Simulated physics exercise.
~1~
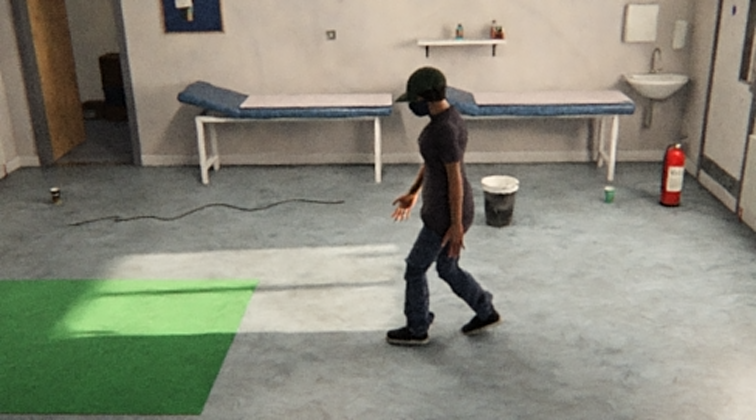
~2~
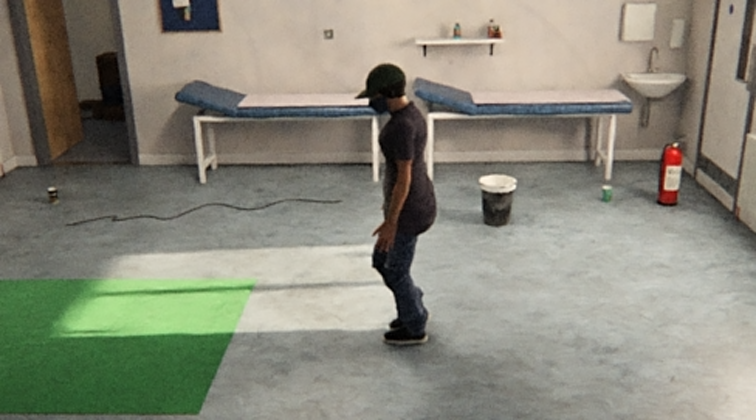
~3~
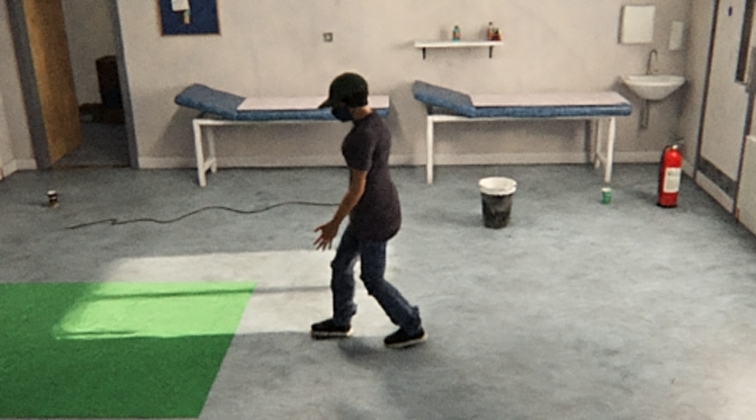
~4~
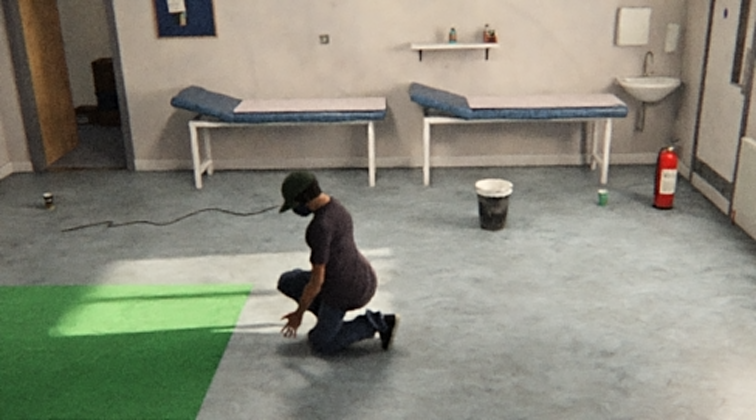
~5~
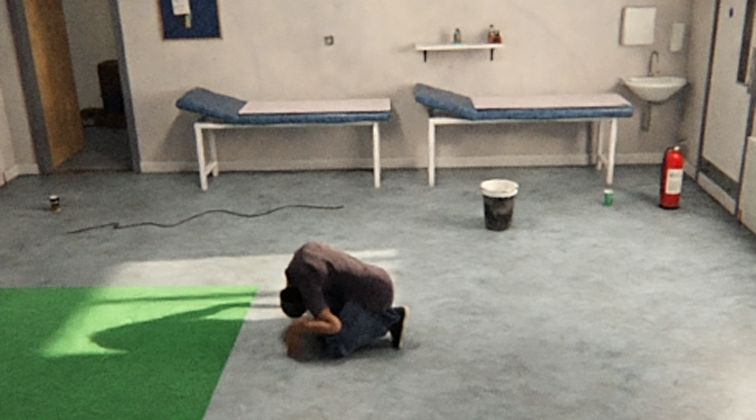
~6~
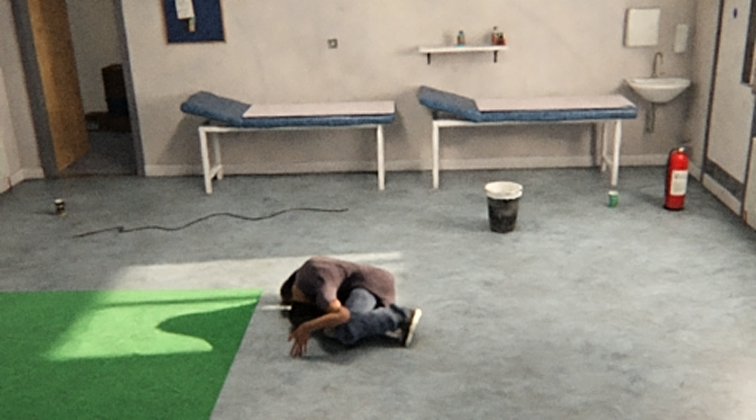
A person in a dark cap, dark T-shirt and jeans walks left across a grey-floored treatment room, seen from slightly above by a gently swaying camera. A bright green mat lies at lower left, with two blue-topped couches along the back wall, and a bucket, a red fire extinguisher and a sink toward the right. Nearing the mat, the person suddenly drops to their knees, hands low in front. The torso folds forward, head down toward the floor. The person ends curled on the grey floor, head, chest and hips all short of the mat's near edge.
